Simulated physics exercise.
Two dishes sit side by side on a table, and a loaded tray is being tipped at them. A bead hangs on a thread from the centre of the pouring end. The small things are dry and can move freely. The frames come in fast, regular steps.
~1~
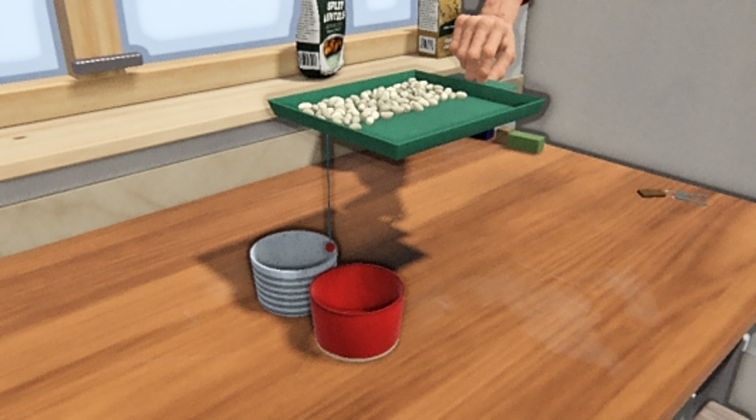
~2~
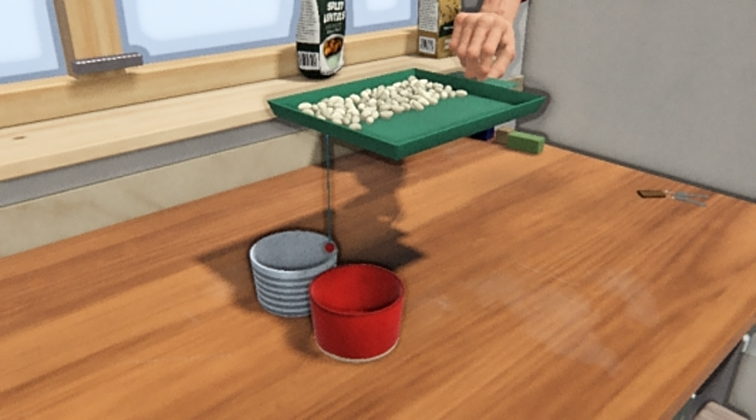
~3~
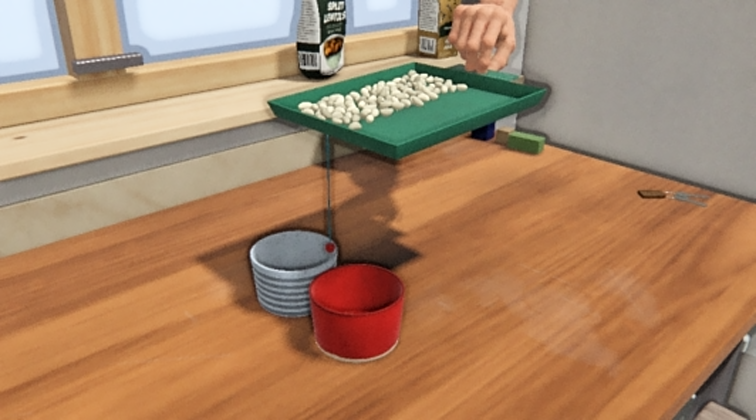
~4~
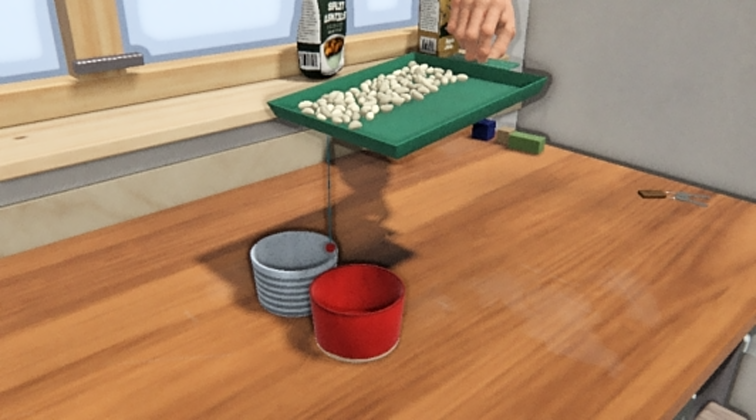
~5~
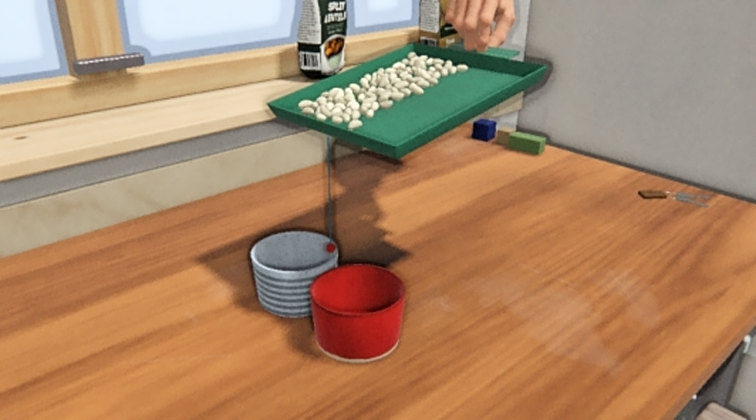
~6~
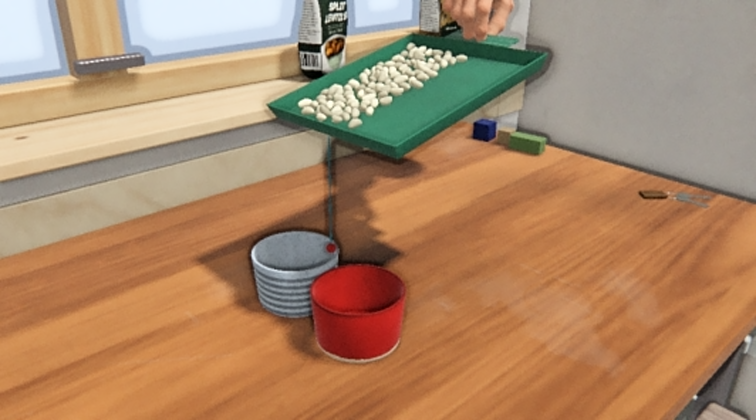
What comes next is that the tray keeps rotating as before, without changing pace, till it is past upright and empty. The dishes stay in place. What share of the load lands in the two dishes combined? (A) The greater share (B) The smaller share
The smaller share (B).
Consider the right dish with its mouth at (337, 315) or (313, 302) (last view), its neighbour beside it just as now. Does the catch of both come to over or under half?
Together the dishes get beyond half first, then beyond half.
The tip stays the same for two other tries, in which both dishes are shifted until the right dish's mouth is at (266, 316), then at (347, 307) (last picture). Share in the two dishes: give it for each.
Roughly 20% on the first try and 70% on the second.
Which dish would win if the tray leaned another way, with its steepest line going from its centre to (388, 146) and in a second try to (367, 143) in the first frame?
The first try favours the dish to the right; the second favours the dish to the right.
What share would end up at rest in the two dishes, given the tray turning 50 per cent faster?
About 50 per cent.
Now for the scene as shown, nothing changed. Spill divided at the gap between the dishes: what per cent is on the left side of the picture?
I'd guess close to 100 %.
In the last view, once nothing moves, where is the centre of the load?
Roughly pixel (250, 312).
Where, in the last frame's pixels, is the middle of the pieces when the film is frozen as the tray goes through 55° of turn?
(321, 88).
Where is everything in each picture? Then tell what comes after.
The first frame shows corners of the pouring end (274, 100) and (397, 142), level; middle of the load (389, 103), white beans; left dish (260, 284); right dish (321, 326); bead on its thread (330, 247).
The second frame shows corners of the pouring end (274, 100) and (397, 142), level; middle of the load (389, 102).
The third frame shows corners of the pouring end (274, 101) and (397, 142), tipped barely, level across its low end; middle of the load (389, 98).
The fourth frame shows corners of the pouring end (274, 101) and (396, 142), tipped a little, level across its low end; middle of the load (389, 93).
The fifth frame shows corners of the pouring end (273, 102) and (396, 142), tipped a little, level across its low end; middle of the load (389, 87).
The sixth frame shows corners of the pouring end (273, 103) and (395, 142), tipped a little, level across its low end; middle of the load (388, 82); left dish (261, 284); right dish (322, 327).
Just after the last frame, tray tipped steeply; every one on the tray.
A moment on, tray tipped right over; almost all on the tray; just a few outside both; about a tenth in the air.
Further on, tray tipped past a quarter turn; about a tenth in the right dish; roughly a quarter in the left dish; roughly two thirds outside both.
When it is over, tray tipped past a quarter turn; about a tenth in the right dish; roughly a quarter in the left dish; roughly two thirds outside both.
